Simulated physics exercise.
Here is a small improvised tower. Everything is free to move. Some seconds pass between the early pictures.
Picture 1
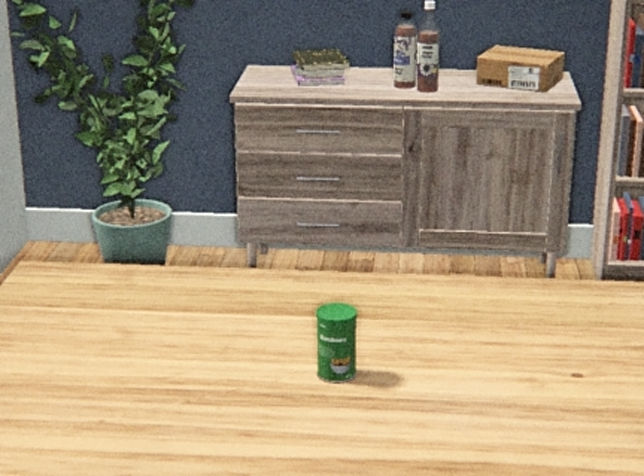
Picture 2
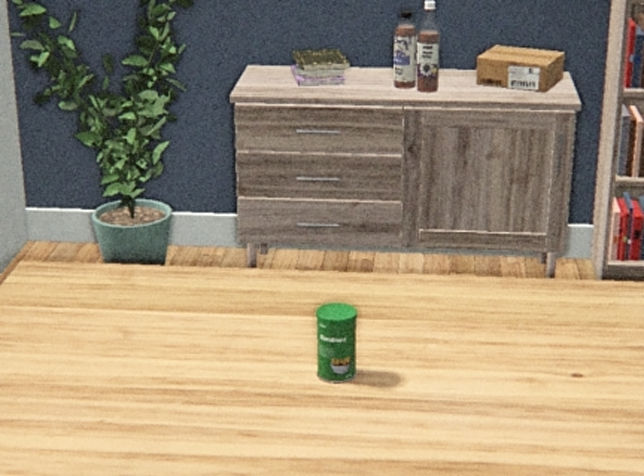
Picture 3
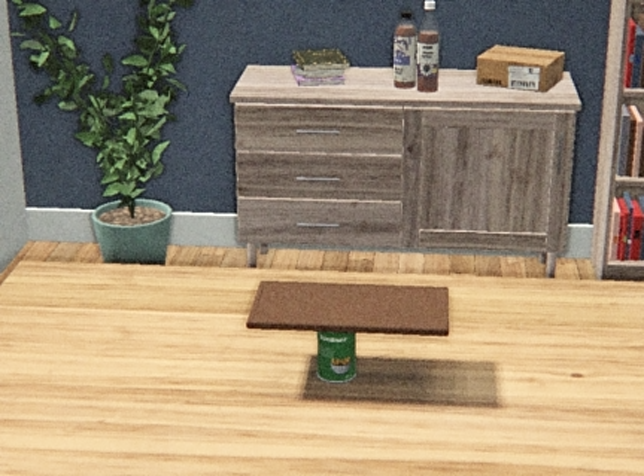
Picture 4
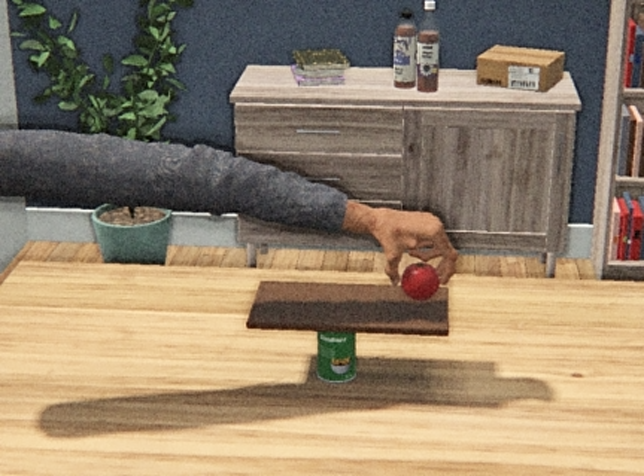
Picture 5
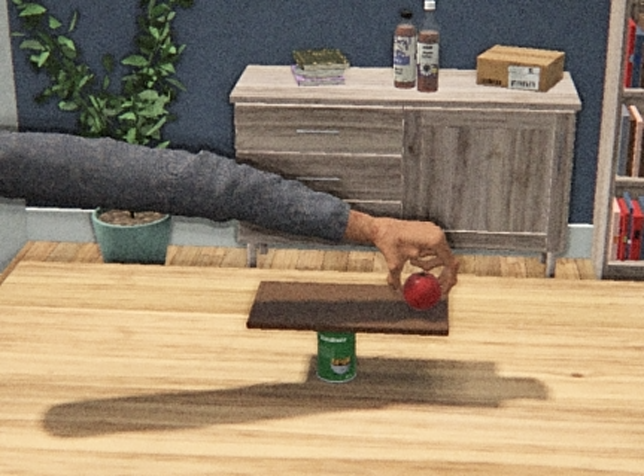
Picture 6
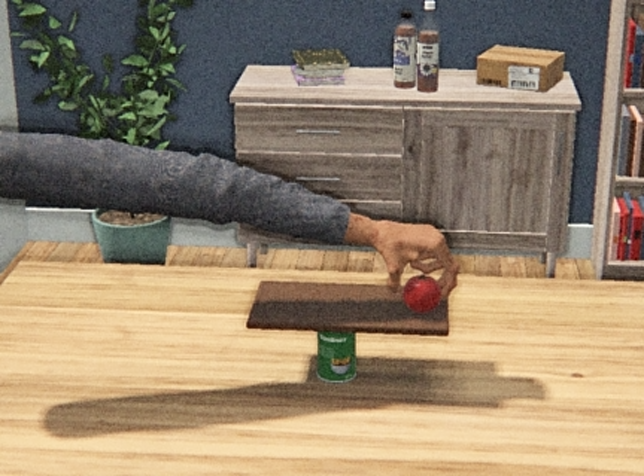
An arm in a dark grey sleeve reaches in from the left over a pale wooden table, seen from slightly above by a still camera, with a grey-wood sideboard, green potted plant and bookshelf behind. A green tin stands alone near the centre, then a brown board appears lying across its top. The hand lowers a red tomato onto the board's right end and keeps holding it there.
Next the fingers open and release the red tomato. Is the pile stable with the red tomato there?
Here the stack loses its balance.
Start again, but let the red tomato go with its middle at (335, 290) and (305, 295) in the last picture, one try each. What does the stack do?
First try: It holds; second try: It keeps its balance.
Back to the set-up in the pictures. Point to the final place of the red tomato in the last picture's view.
Near (515, 374).
Then, 0.30 s past the last view, red tomato now fallen; brown lid rocked 36° from its first pose.
Then, 0.60 s past the last view, brown lid rocked 36° from its first pose.
Then, 0.80 s past the last view, brown lid now fallen.
Finally, fallen, brown lid and red tomato; green tin still in place. Final places as the last picture's camera would see them, red tomato near (515, 374). The stack comes apart.
